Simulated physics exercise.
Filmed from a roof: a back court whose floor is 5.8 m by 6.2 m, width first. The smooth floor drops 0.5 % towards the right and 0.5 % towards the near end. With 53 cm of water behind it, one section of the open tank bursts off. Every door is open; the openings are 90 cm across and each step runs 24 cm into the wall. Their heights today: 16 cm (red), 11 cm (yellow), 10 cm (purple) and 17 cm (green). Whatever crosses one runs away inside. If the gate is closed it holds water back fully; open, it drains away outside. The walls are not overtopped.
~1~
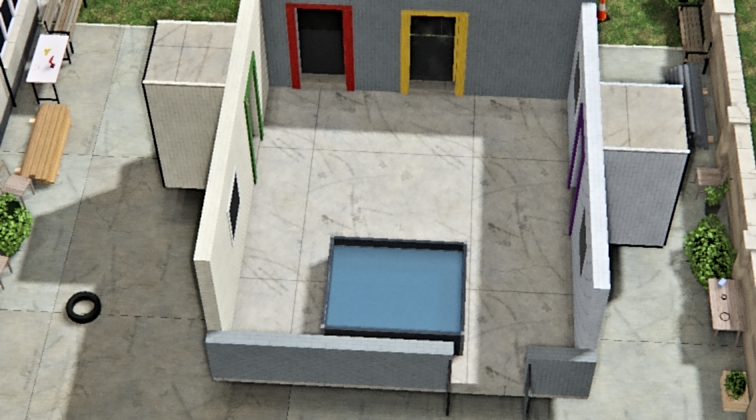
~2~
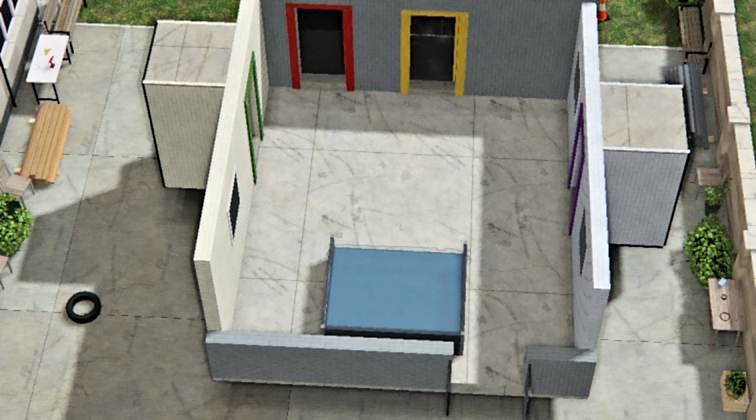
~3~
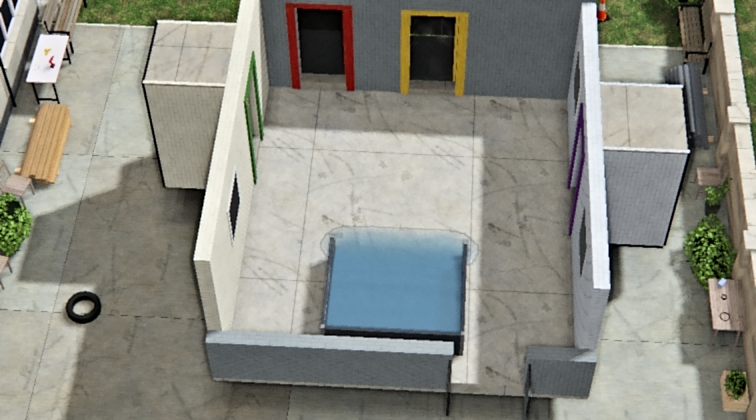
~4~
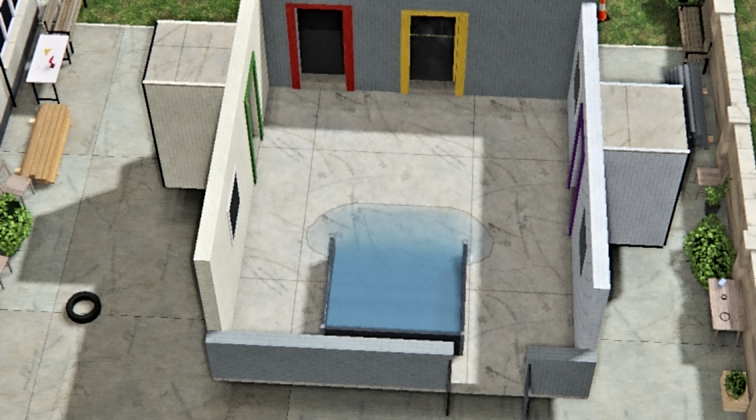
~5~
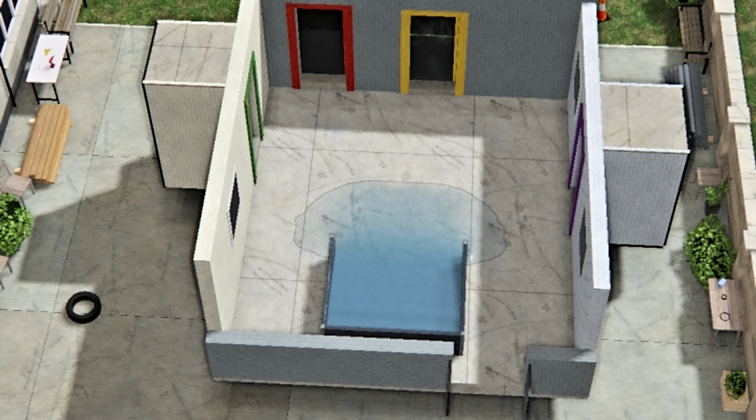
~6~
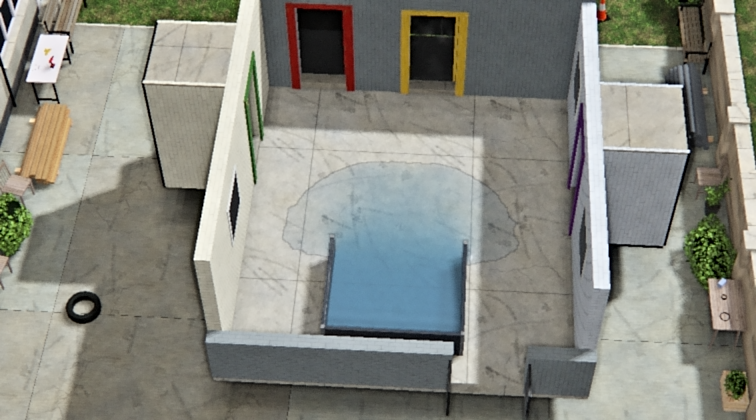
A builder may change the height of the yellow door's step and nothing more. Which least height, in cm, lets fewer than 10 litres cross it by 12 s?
At least 21 cm or so.
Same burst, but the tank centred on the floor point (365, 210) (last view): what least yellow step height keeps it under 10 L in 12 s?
Then roughly 25 cm.
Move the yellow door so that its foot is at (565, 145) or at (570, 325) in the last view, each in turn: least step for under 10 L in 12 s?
About 15 and 7.5 cm.
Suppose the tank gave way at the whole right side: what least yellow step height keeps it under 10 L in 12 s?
Then roughly 7.0 cm.
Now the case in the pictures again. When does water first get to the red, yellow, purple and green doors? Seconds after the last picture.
Arrival: Red 1.0 s, yellow 0.6 s, purple 1.2 s, green 1.0 s.
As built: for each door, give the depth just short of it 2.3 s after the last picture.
Depths in cm: Red 17, yellow 21, purple 4, green 7.
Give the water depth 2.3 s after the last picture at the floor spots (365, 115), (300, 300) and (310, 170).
Roughly 8, 0 and 3 cm, in turn.
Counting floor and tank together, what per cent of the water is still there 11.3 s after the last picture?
Some 84 per cent remains.
Then, 0.7 s after the last picture water covers 45 % of the floor, deepest (21 cm) near (407, 253); 3 cm at the yellow door, 0 litres in over its 11 cm step.
Then, 2.3 s after the last picture water covers 65 % of the floor, deepest (31 cm) near (557, 102); 21 cm at the yellow door, 82 litres in over its 11 cm step.
Then, 11.3 s after the last picture water covers 100 % of the floor, deepest (10 cm) near (422, 368); 3 cm at the yellow door, 114 litres in over its 11 cm step.
At the yellow door as built, the water peaked near 24 cm, 1.5 s after the last picture.
Run again over the same 12 s with other heights there, 27 litres in over 18 cm, 1 litre over 24.5 cm. The limit of 10 litres is kept from about 21 cm up.
